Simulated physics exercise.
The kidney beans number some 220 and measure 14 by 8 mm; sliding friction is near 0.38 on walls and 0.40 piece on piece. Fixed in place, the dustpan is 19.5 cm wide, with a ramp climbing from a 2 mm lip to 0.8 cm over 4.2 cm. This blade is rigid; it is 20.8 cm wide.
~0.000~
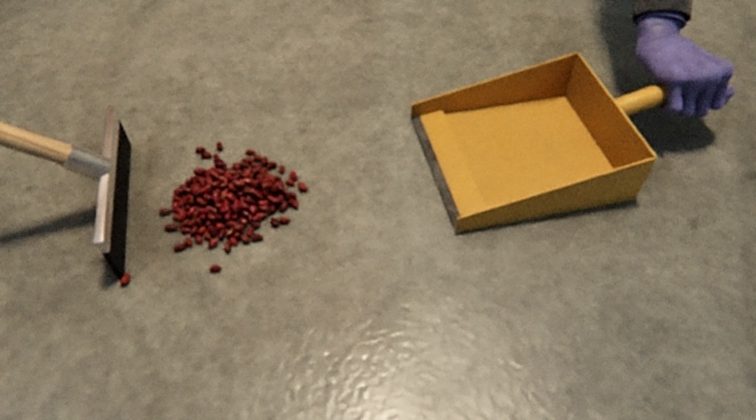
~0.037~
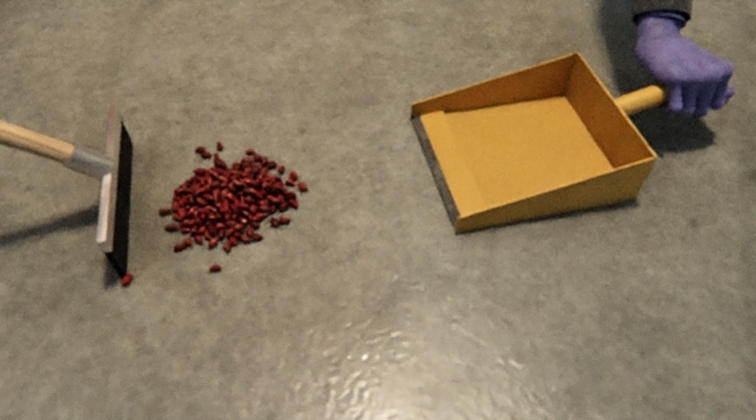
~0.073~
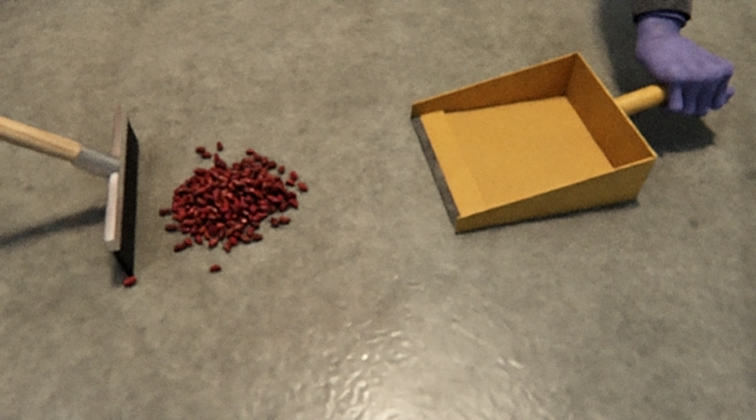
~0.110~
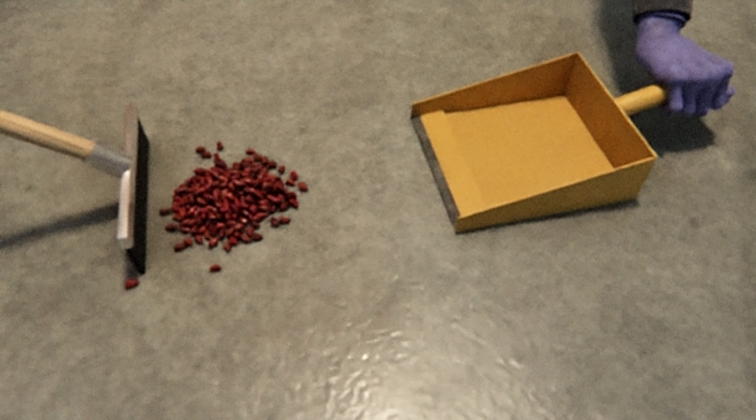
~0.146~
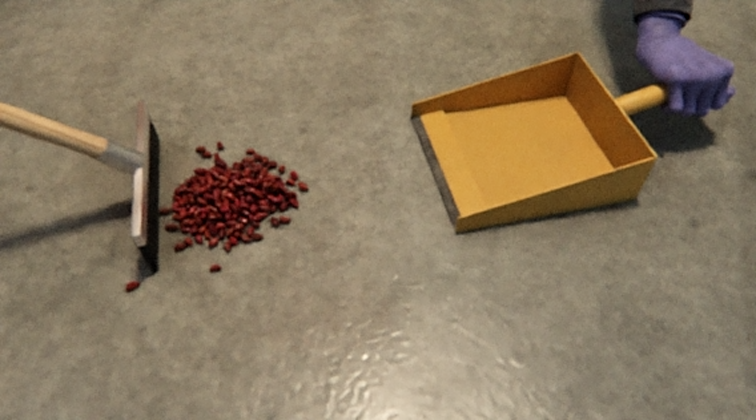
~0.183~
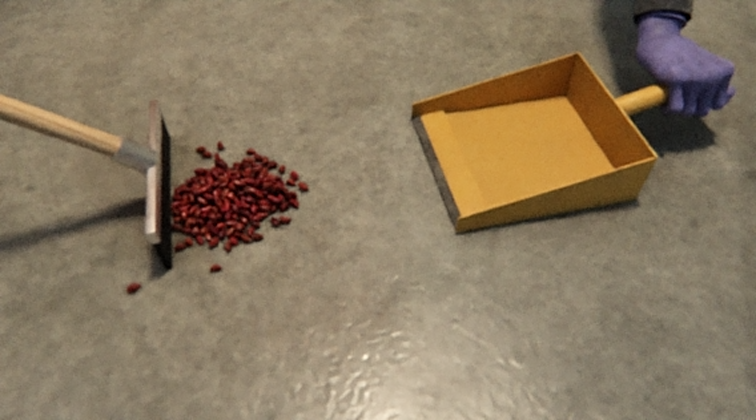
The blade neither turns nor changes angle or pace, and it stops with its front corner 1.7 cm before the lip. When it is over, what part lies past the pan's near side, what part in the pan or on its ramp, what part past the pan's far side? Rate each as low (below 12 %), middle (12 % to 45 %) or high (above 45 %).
Near side - low, pan - high, far side - low.
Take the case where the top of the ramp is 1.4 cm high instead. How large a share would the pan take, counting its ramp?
In that case some 50 per cent.
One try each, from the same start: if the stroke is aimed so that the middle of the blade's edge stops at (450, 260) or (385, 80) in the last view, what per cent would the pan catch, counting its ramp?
Roughly 15 % and 5 %.
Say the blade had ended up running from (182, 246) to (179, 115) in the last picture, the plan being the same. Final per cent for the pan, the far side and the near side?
The pan gets 50, the far side 10 and the near side 15.
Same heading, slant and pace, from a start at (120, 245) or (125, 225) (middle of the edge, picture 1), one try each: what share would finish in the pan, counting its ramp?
First try about 50 per cent, second about 60 per cent.
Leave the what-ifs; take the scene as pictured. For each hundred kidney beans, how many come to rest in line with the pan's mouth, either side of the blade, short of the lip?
It comes to some 30 percent.
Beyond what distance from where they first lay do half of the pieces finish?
That distance is around 26 cm.
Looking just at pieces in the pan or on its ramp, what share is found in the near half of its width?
Estimate: Close to 40 %.
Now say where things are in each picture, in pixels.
In the first picture, blade from (103, 246) to (114, 115), moved 0.0 cm, 0 of the pieces shifted so far; middle of the pieces at (231, 197); pan at (531, 154).
In the second picture, blade from (106, 246) to (116, 115), moved 0.2 cm, 0 of the pieces shifted so far; middle of the pieces at (231, 197).
In the third picture, blade from (113, 244) to (122, 114), moved 1.0 cm, 1 of the pieces shifted so far; middle of the pieces at (231, 197).
In the fourth picture, blade from (126, 242) to (133, 112), moved 2.2 cm, 1 of the pieces shifted so far; middle of the pieces at (231, 196).
In the fifth picture, blade from (140, 240) to (144, 111), moved 3.5 cm, 1 of the pieces shifted so far; middle of the pieces at (231, 196).
In the sixth picture, blade from (154, 237) to (156, 109), moved 4.8 cm, 4 of the pieces shifted so far; middle of the pieces at (231, 196); pan at (531, 154). Its pace works out near 0.36 m/s.
After 0.57 s, middle of the blade 17 cm from the lip; 0 % over the lip, far side 5 %, near side 5 %.
After 0.83 s, middle of the blade 8 cm from the lip; 0 % over the lip, far side 5 %, near side 5 %.
After 1.20 s, middle of the blade 2 cm from the lip; 55 % over the lip, far side 5 %, near side 5 %.
By 2.1 s all is still; near side 5 %, pan 55 %, far side 5 %, in front of the lip or behind the blade 30 %.
